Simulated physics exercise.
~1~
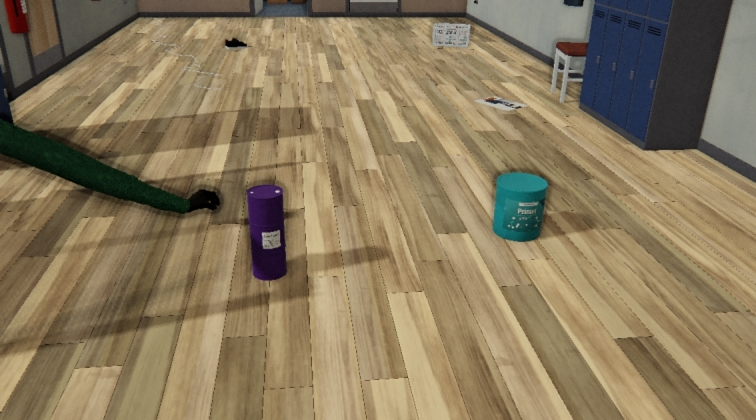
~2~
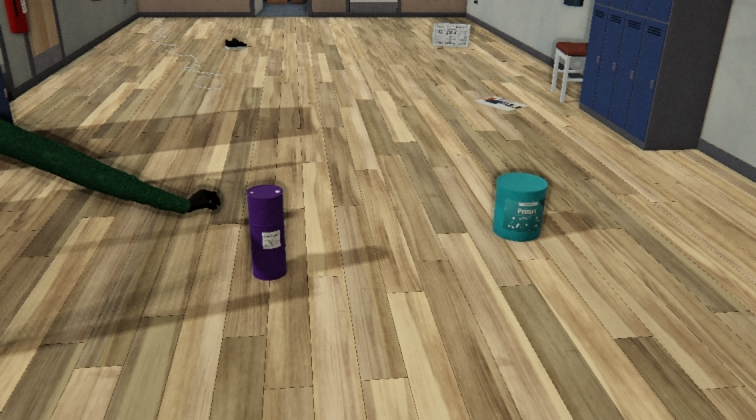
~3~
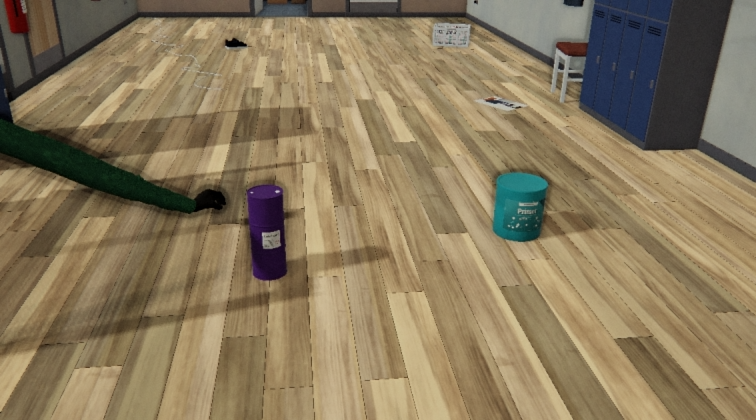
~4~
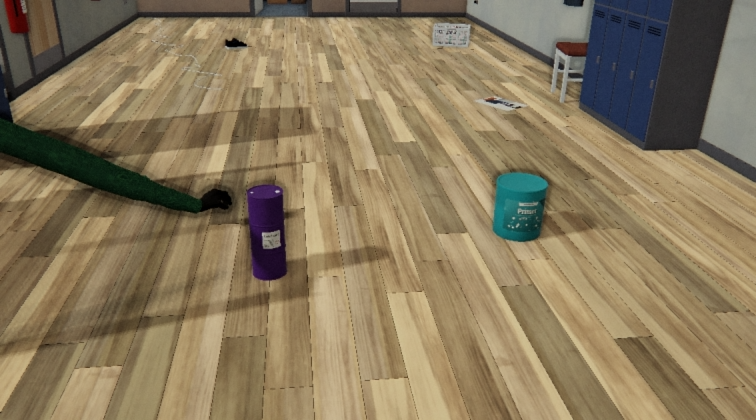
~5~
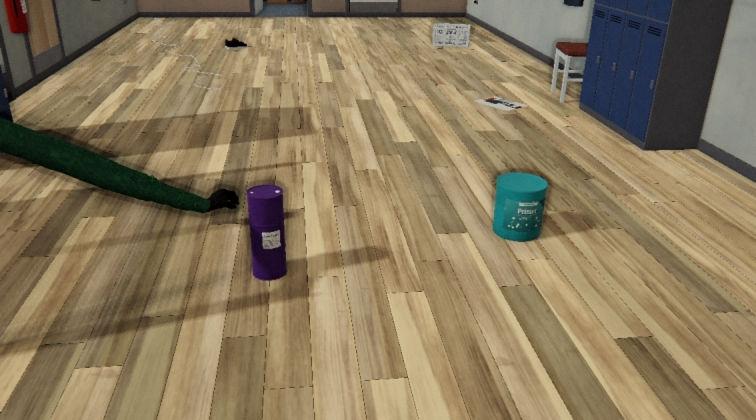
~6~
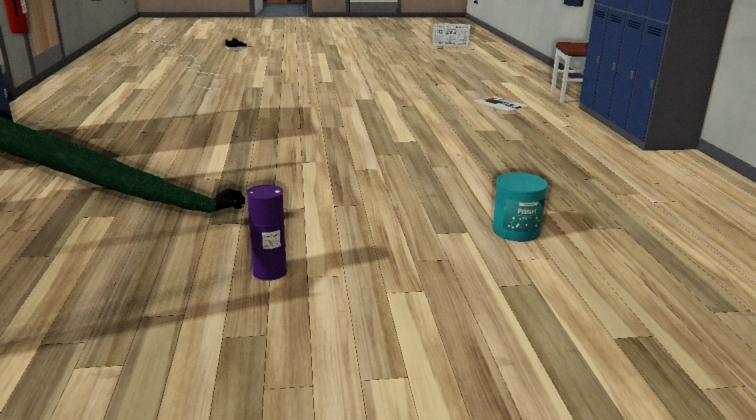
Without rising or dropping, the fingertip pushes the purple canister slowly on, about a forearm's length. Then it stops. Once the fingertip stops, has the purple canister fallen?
Yes.
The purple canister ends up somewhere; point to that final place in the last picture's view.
Around (338, 254).
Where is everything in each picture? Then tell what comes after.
The first frame shows purple canister (267, 233).
The second frame shows purple canister (267, 233).
The third frame shows purple canister (267, 233).
The fourth frame shows purple canister (267, 233).
The fifth frame shows purple canister (267, 233).
The sixth frame shows purple canister (267, 233).
Then, 0.40 s later than the last frame, purple canister tilted by 19° near (283, 229).
Then, 0.80 s later than the last frame, purple canister tilted by 58° near (314, 236).
Then, 0.90 s later than the last frame, purple canister on its side near (329, 250).
When it is over, lying over on the floor, purple canister. End places, in pixels of the last picture, purple canister near (338, 254).
